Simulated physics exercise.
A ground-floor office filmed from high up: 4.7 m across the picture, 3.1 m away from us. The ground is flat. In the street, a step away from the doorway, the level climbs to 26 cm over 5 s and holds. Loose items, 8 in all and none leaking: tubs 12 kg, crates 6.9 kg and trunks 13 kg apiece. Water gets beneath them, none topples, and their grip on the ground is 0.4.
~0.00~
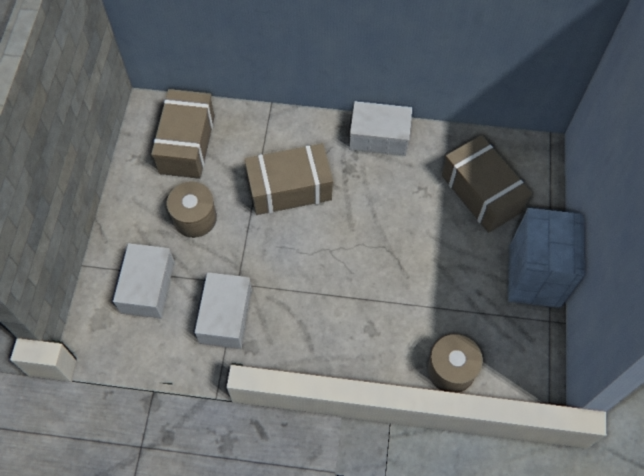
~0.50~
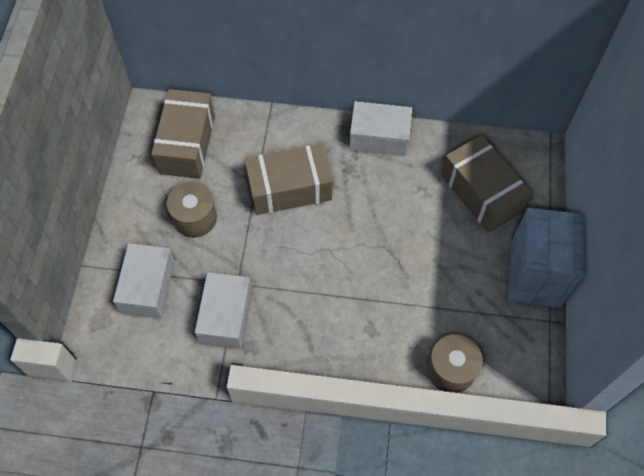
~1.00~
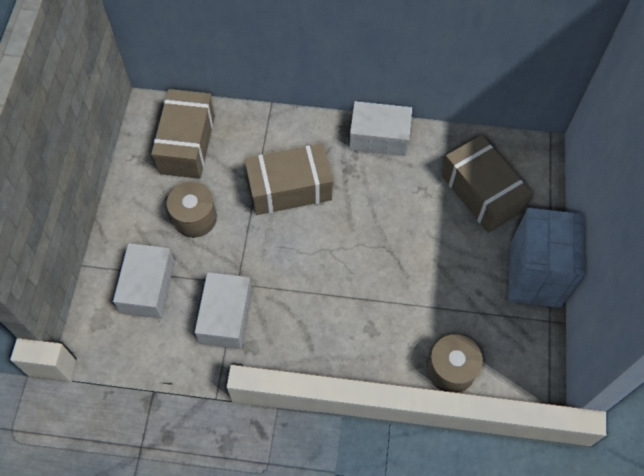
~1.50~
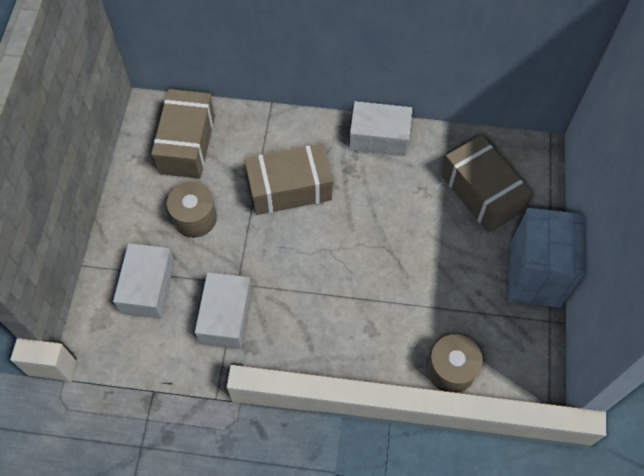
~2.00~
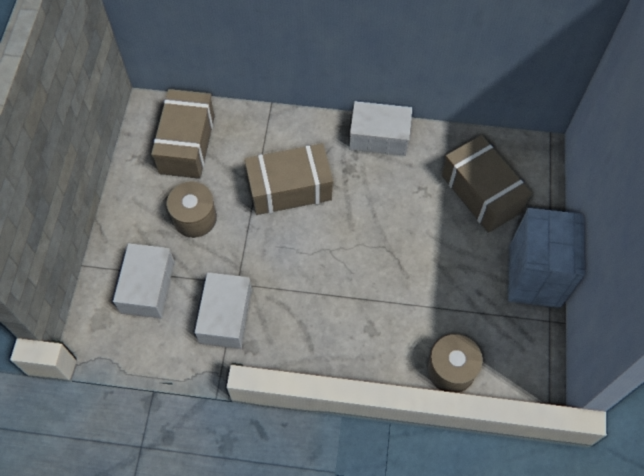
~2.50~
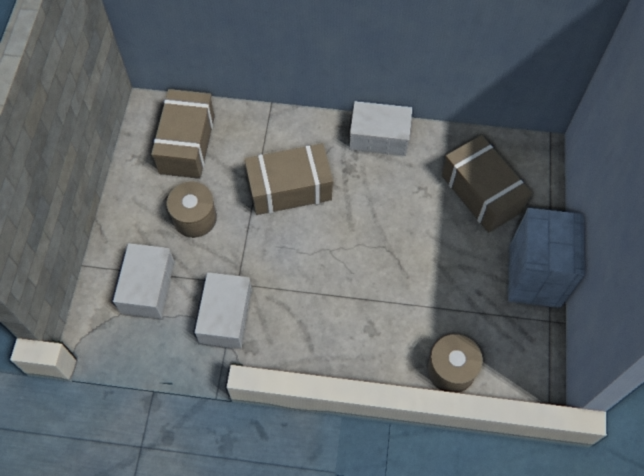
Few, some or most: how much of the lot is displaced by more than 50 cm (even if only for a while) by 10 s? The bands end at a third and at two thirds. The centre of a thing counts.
It is two thirds or more.
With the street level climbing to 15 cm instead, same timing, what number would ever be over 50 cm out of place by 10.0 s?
In that case 6 of them.
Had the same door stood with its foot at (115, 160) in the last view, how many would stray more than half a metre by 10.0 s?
Then 7.
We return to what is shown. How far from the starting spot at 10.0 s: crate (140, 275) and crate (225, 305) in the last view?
In turn: 250 cm, 150 cm.
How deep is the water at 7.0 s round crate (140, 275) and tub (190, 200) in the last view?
About 21 and 14 cm.
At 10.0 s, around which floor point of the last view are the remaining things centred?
Around (458, 268).
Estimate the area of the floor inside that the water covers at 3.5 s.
Some 2.5 m2.
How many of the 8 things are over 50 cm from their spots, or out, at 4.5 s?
2 of them.
After 3.5 s 0 of 8 are over 50 cm from their spots; 0 afloat.
After 4.5 s 2 of 8 are over 50 cm from their spots; 1 afloat.
After 7.0 s 6 of 8 are over 50 cm from their spots; 5 afloat.
After 10.0 s 6 of 8 are over 50 cm from their spots, and 7 have been at some point; 7 afloat.
